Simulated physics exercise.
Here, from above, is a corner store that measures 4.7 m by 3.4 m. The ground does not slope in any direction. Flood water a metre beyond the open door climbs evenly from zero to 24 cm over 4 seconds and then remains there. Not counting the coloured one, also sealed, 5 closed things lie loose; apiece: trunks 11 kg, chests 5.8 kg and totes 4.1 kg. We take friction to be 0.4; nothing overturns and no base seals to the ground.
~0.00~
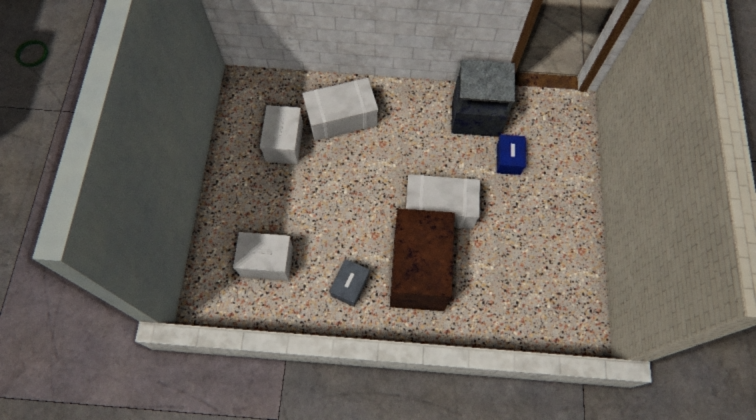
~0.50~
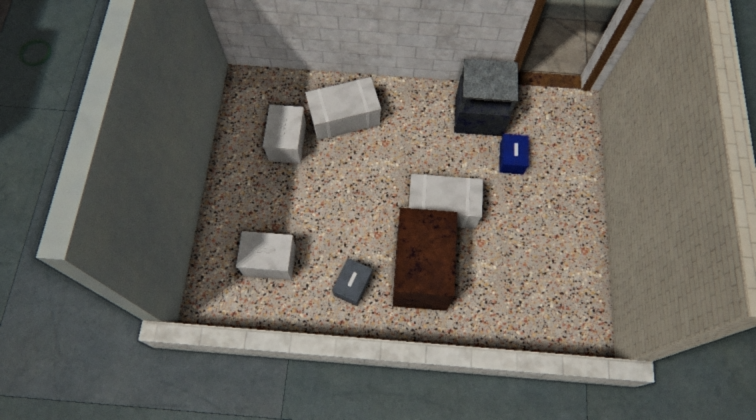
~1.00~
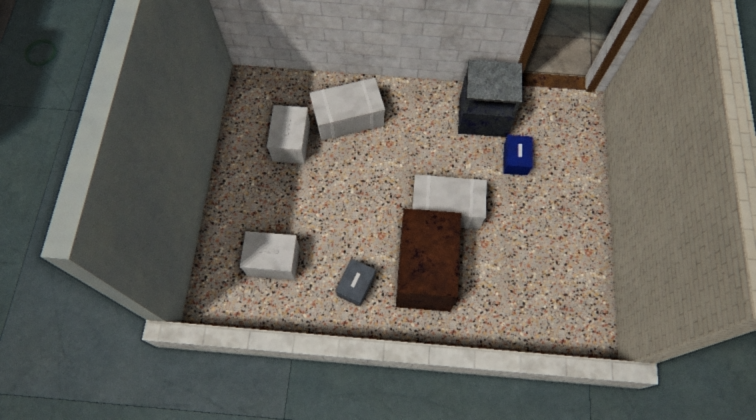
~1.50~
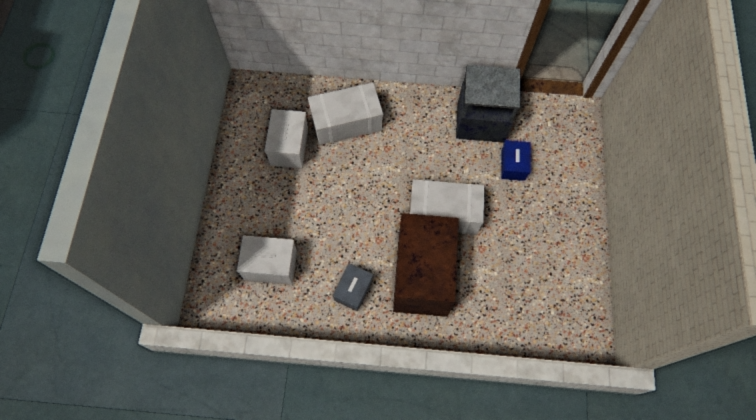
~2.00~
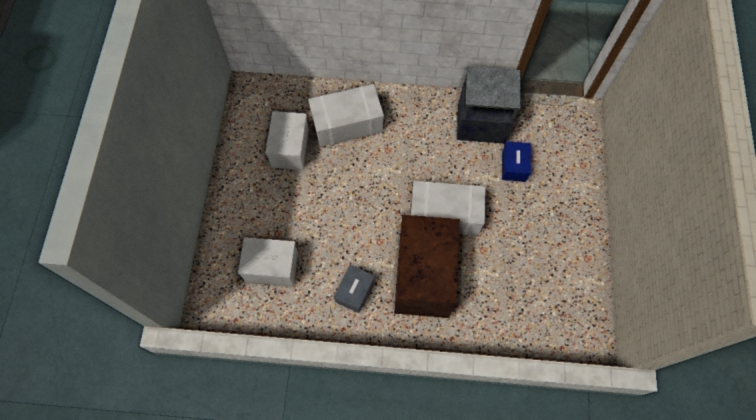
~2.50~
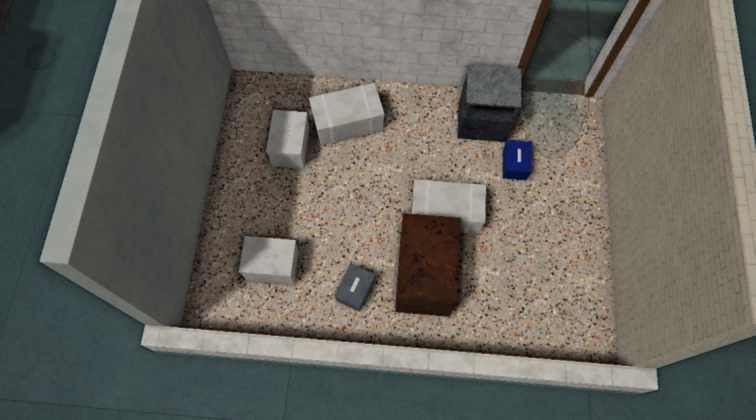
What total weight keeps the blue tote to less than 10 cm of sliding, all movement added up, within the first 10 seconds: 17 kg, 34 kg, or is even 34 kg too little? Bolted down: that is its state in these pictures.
Only 34 kg does it.
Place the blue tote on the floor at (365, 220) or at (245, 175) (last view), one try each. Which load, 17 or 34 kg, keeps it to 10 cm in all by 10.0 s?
For the first spot the lighter suffices, for the second the lighter suffices.
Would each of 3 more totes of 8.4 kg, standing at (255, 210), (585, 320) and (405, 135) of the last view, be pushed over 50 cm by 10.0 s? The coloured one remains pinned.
In that order: Less, past it, less.
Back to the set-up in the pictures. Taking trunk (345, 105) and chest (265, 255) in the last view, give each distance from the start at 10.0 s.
They sit 10 cm and 100 cm away, in the order given.
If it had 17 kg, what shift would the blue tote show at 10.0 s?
Shift: About 60 cm.
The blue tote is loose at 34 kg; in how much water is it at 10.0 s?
Depth: Approx. 11 cm.
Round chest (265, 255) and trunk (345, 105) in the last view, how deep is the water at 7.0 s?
Depth approx. 1 cm / 2 cm.
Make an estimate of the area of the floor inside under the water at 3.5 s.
Close to 2.5 m2, I'd say.
After 3.5 s the blue tote would be 0 cm from its start with 17 kg and 0 cm from its start with 34 kg; 4 cm of water round it then.
After 4.5 s the blue tote would be 4 cm from its start with 17 kg and 0 cm from its start with 34 kg; 5 cm of water round it then.
After 7.0 s the blue tote would be 36 cm from its start with 17 kg and 0 cm from its start with 34 kg; 5 cm of water round it then.
After 10.0 s the blue tote would be 64 cm from its start with 17 kg and 0 cm from its start with 34 kg; 11 cm of water round it then.
